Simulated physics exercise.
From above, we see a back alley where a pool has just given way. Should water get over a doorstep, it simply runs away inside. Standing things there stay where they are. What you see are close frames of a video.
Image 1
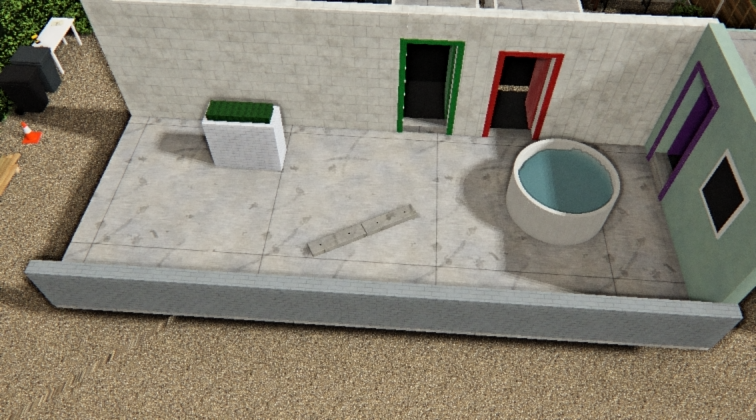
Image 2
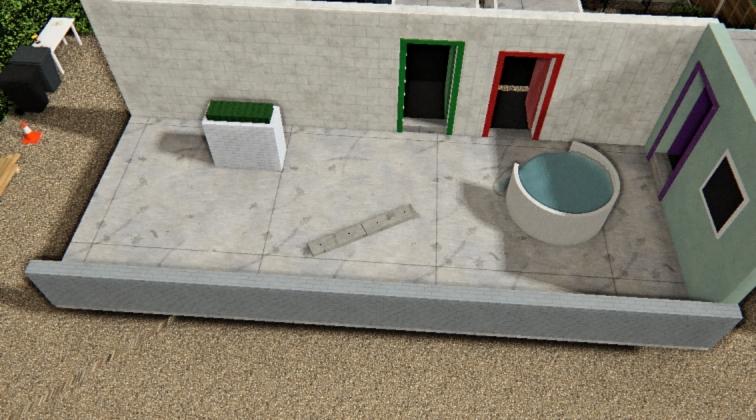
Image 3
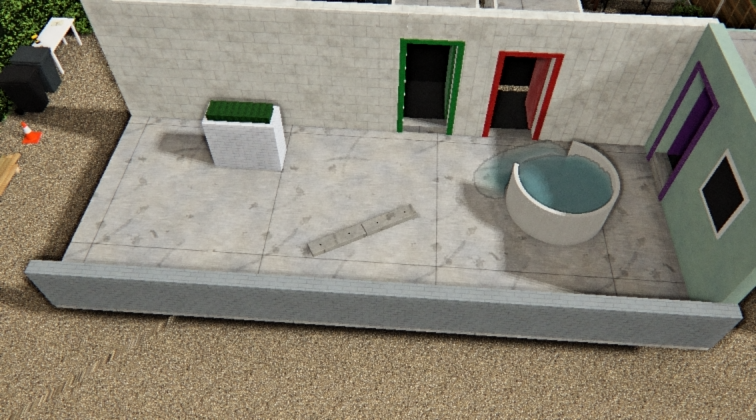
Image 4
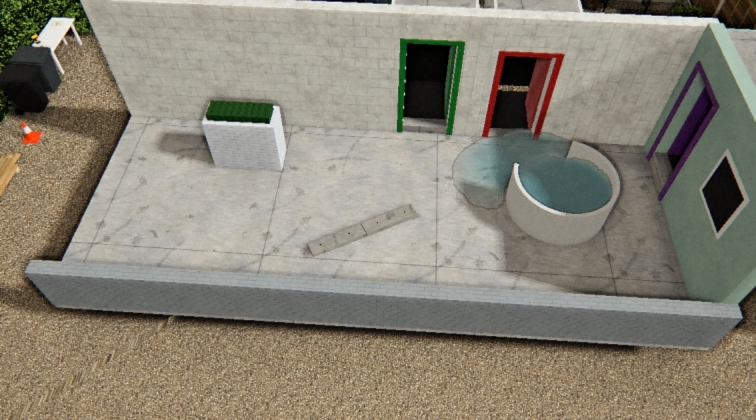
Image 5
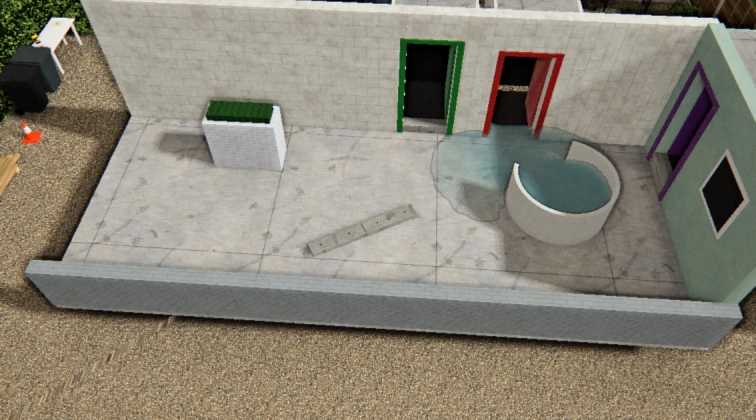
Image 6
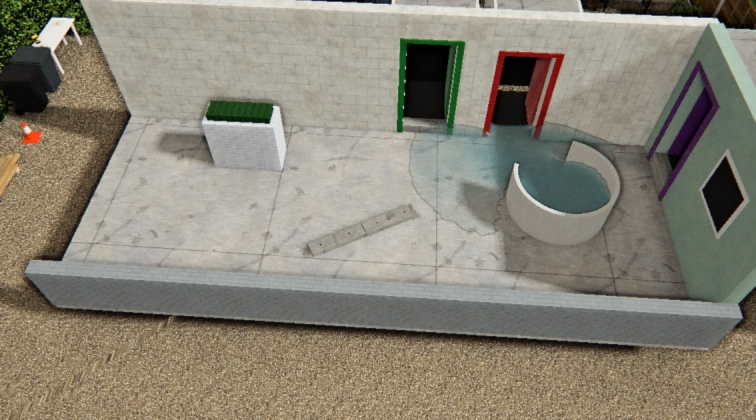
The video shows a walled, paved yard with green, red and purple doorways, where a round tank of water opens on its far side and water pours out, spreading leftward across the floor and along the back wall.
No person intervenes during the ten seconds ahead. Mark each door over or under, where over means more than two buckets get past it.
Green door - under; purple door - under; red door - over.
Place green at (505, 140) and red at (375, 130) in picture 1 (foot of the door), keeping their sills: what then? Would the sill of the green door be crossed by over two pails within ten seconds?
The green one lets more in.
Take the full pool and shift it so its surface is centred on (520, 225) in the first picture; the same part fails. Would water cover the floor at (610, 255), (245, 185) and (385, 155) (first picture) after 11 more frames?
Point by point: Still bare; still bare; swamped.
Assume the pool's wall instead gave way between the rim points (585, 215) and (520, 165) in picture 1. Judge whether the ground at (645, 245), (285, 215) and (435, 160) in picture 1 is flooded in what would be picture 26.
The three spots, in order, are inundated, inundated and spared.
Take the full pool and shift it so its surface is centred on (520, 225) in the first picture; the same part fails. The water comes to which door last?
My pick is the one in purple.
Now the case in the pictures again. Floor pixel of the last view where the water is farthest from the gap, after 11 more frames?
Pixel estimate: (211, 123).
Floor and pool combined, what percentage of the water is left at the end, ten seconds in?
Some 54 per cent.
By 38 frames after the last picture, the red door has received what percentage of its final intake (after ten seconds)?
Near 100 per cent, give or take.
A moment on, water covers 20 % of the floor; the green door wet at the sill, nothing in, the purple door wet at the sill, nothing in, the red door far over two buckets in.
Next, water covers 25 % of the floor; the green door wet at the sill, nothing in, the purple door wet at the sill, nothing in, the red door far over two buckets in.
Then, water covers 50 % of the floor; the green door wet at the sill, nothing in, the purple door wet at the sill, nothing in, the red door far over two buckets in.
Later, water covers 60 % of the floor; the green door wet at the sill, nothing in, the purple door wet at the sill, nothing in, the red door far over two buckets in.
In the end, water covers 80 % of the floor; the green door wet at the sill, nothing in, the purple door wet at the sill, nothing in, the red door far over two buckets in.
